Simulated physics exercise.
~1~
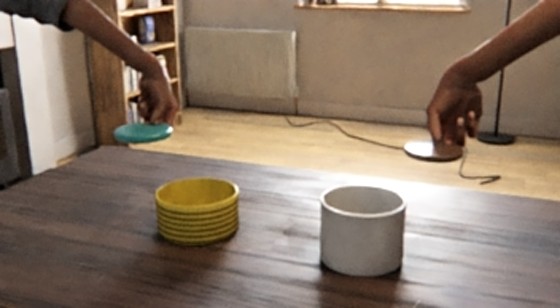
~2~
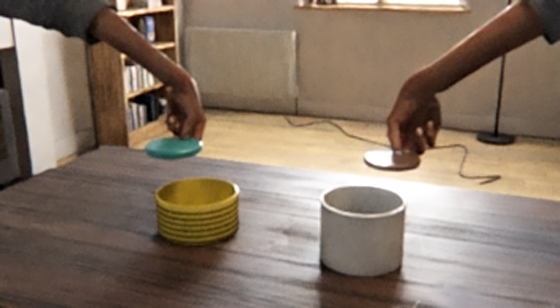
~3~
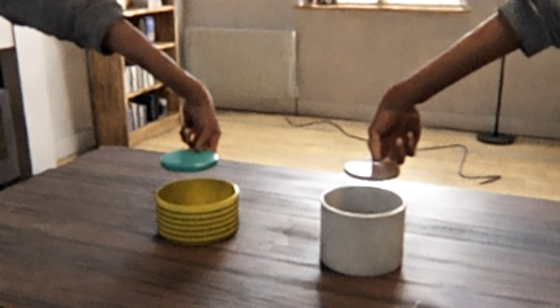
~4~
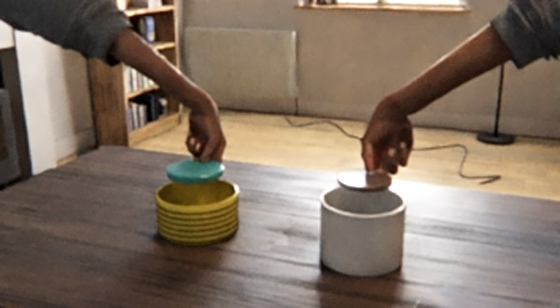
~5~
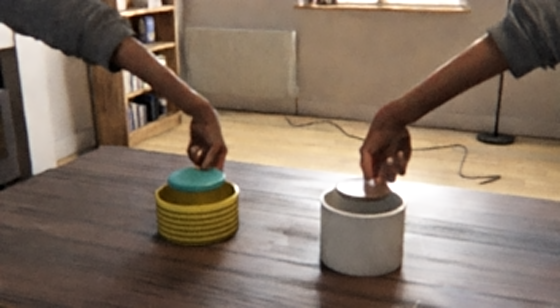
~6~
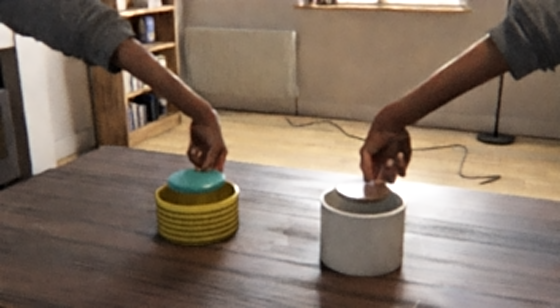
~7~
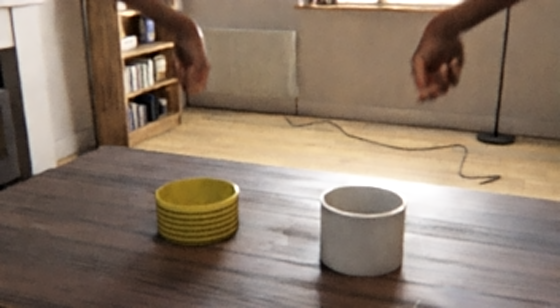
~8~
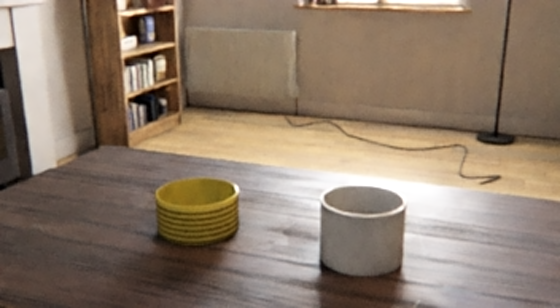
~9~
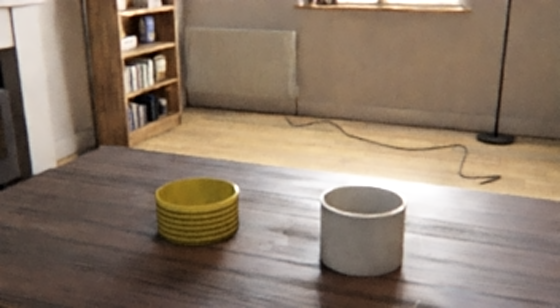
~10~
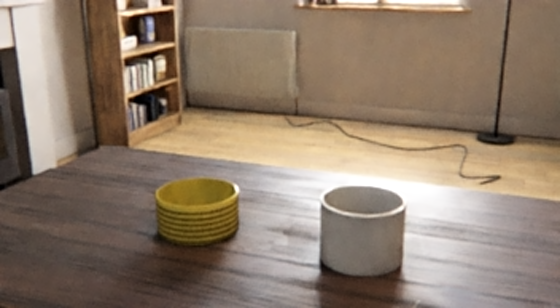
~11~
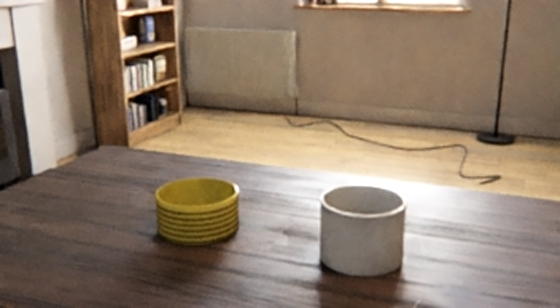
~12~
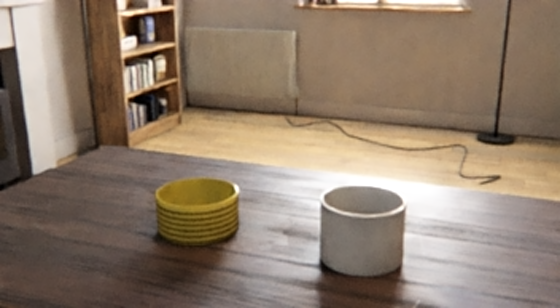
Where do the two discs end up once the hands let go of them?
Both drop inside, the turquoise disc into the yellow container and the brownish disc into the grey one.
The clip opens with two hands holding discs above a dark wooden table, a turquoise one on the left and a light brownish one on the right. The hands move inward and down, bringing the turquoise disc over a ribbed yellow container and the other over a plain grey one. They pause with the discs at the rims, then let go and draw back up out of view. Neither disc stays on top, as both slip past the rims and drop inside. The two open containers are left standing still on the table.
